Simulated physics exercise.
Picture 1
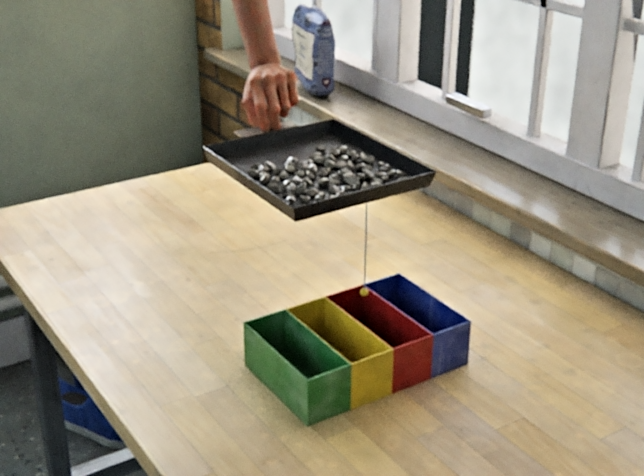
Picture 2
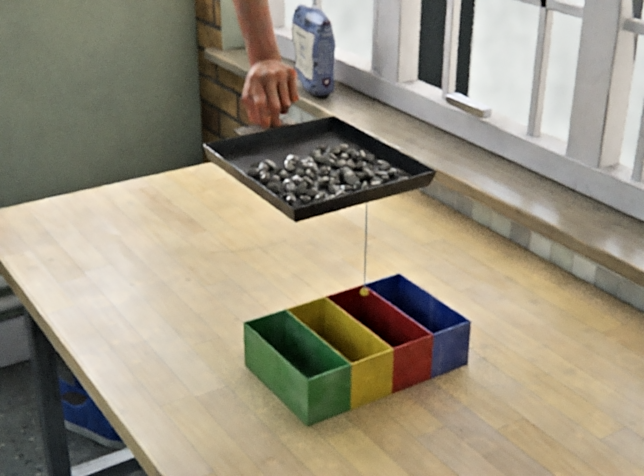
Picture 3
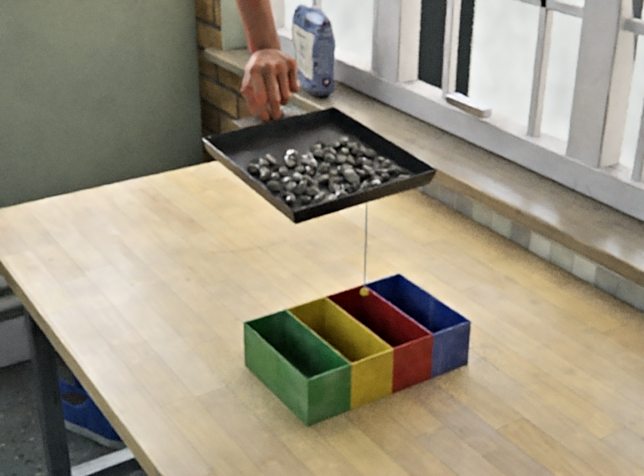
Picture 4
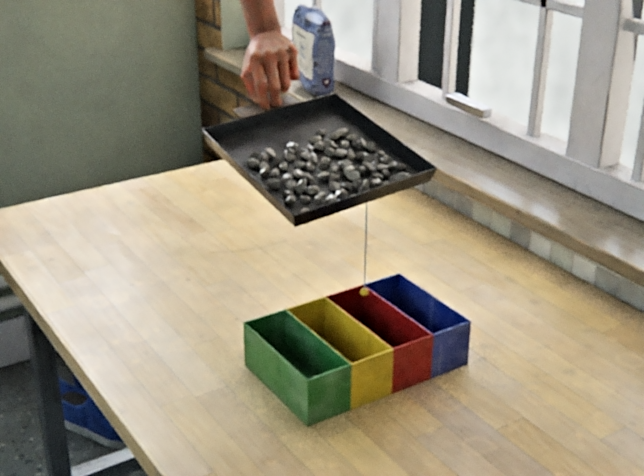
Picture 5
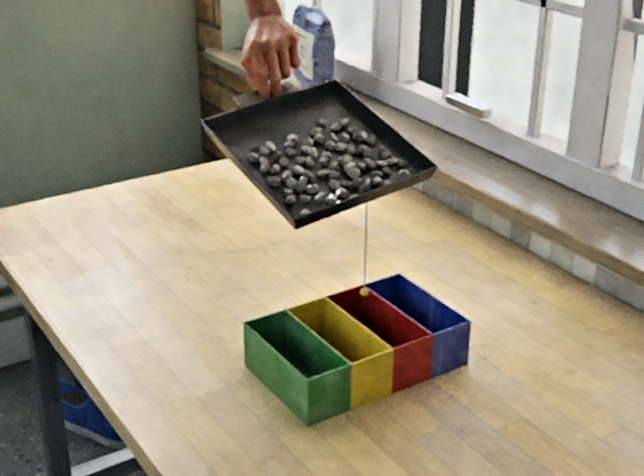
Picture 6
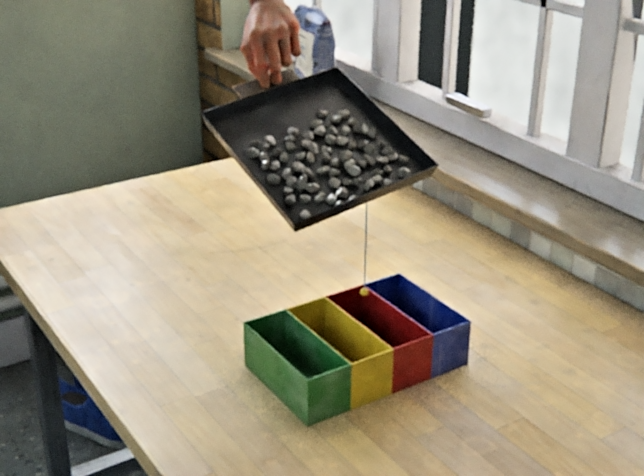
On a wooden table by a window, a hand steadily tilting a black tray of dark pebbles above four coloured compartments.
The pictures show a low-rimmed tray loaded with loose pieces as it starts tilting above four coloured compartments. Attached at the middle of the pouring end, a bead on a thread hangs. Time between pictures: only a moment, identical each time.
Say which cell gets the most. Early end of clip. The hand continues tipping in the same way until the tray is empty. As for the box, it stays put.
Yellow.
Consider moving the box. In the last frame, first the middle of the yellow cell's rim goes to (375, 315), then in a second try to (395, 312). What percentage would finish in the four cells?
70 % for the first, 40 % for the second.
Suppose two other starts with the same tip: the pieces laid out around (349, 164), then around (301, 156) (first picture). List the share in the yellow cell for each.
The first start yields 60 per cent, the second 50 per cent.
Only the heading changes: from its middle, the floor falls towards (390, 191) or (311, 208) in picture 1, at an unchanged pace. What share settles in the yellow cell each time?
Respectively close to 0 and 50 in a hundred.
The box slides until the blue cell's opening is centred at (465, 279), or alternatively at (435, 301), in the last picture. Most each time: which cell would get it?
Case 1 - the green cell; case 2 - green.
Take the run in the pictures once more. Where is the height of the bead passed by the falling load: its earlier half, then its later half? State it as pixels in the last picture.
At (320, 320) for the first part, then at (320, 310) for the others.
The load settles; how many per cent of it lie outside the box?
Call it some 0 percent of the pieces.
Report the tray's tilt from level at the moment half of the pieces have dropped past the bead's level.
Angle reached: About 105°.
Soon after the last picture, tray tipped steeply; all on the tray.
A little later, tray tipped past a quarter turn; about a third on the tray; about a quarter in the green cell; a small part in the yellow cell; a small part in the red cell; about a quarter falling or outside the box.
Later still, tray tipped past a quarter turn; about half in the yellow cell; about a third in the green cell; a small part in the red cell; a stray few in the blue cell.
At rest, tray tipped past a quarter turn; about half in the yellow cell; about a third in the green cell; a small part in the red cell; a stray few in the blue cell.
